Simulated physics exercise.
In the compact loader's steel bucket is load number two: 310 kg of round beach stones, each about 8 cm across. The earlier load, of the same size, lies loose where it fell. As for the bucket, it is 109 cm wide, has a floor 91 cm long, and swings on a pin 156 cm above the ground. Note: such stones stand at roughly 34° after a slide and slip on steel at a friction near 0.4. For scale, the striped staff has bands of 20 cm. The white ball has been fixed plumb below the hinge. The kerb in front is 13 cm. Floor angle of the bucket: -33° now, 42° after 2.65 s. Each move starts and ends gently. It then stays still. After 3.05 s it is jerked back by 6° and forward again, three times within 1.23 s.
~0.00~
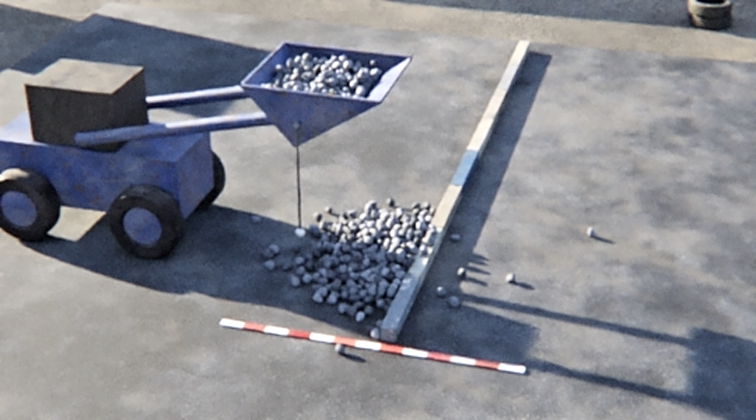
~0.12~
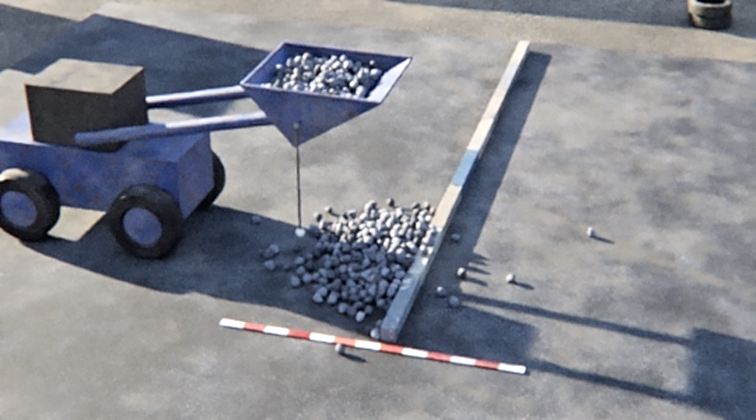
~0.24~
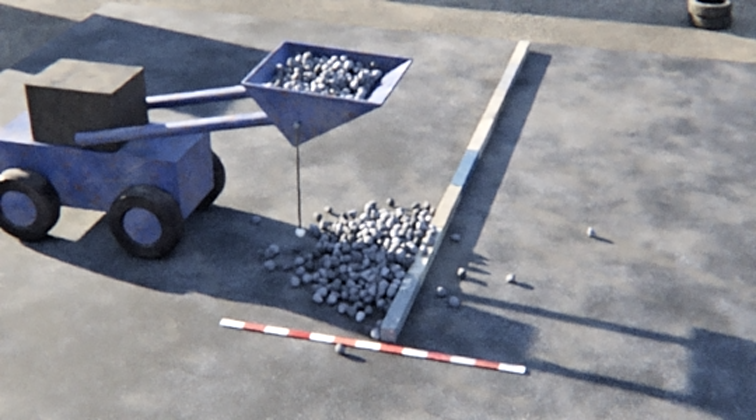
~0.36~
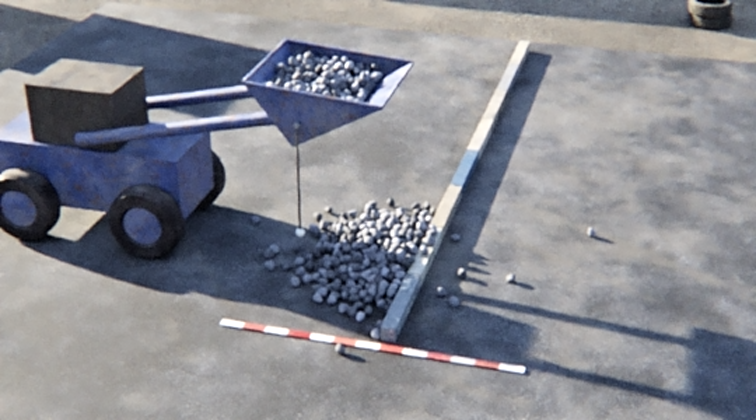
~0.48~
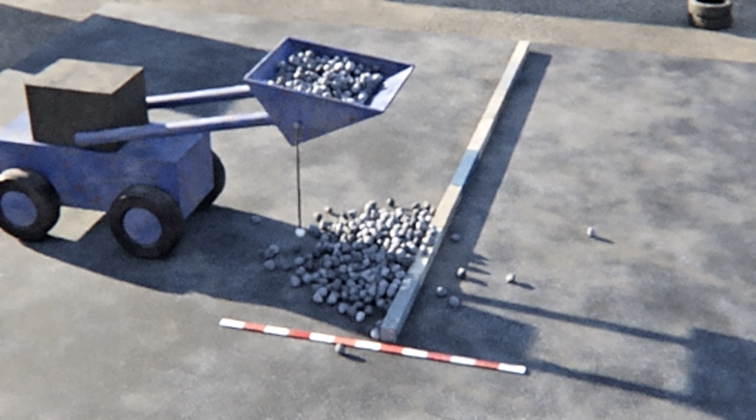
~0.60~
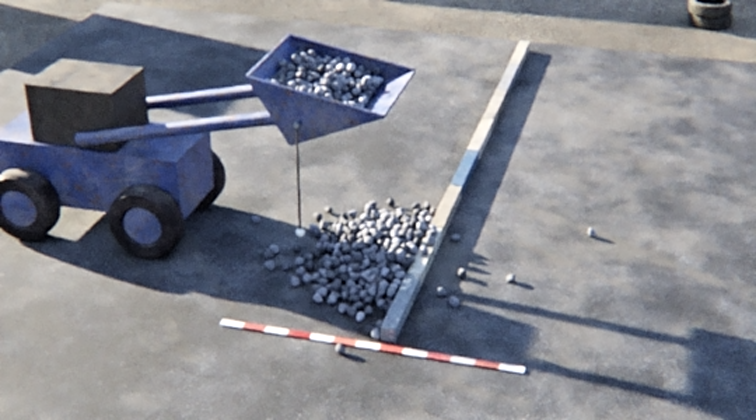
On a paved yard, a blue loader slowly tilts its stone-filled bucket slightly downward.
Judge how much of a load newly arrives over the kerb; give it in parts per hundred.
Close to 60 in every hundred.
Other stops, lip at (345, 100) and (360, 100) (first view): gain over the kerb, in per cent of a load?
First place about 15 %, second about 40 %.
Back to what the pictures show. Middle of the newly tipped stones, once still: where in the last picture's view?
Middle: Approx. (443, 260) px.
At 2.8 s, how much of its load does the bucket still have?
It keeps some 0 percent of its load.
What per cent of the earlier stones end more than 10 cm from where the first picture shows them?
Estimate: 5 %, roughly.
After 2.0 s the floor is at 30°; in per cent of one load, 78 in the bucket, 121 on this side of the kerb, 2 over the kerb; the foremost stones are at (472, 262).
After 2.8 s the floor is at 42°; in per cent of one load, 0 in the bucket, 154 on this side of the kerb, 46 over the kerb; the foremost stones are at (531, 278).
After 4.7 s the floor is at 42°; in per cent of one load, 0 in the bucket, 138 on this side of the kerb, 62 over the kerb; the foremost stones are at (617, 287).
After 7.5 s the floor is at 42°; in per cent of one load, 0 in the bucket, 138 on this side of the kerb, 62 over the kerb; the foremost stones are at (617, 287). Net gain over the kerb, 60.
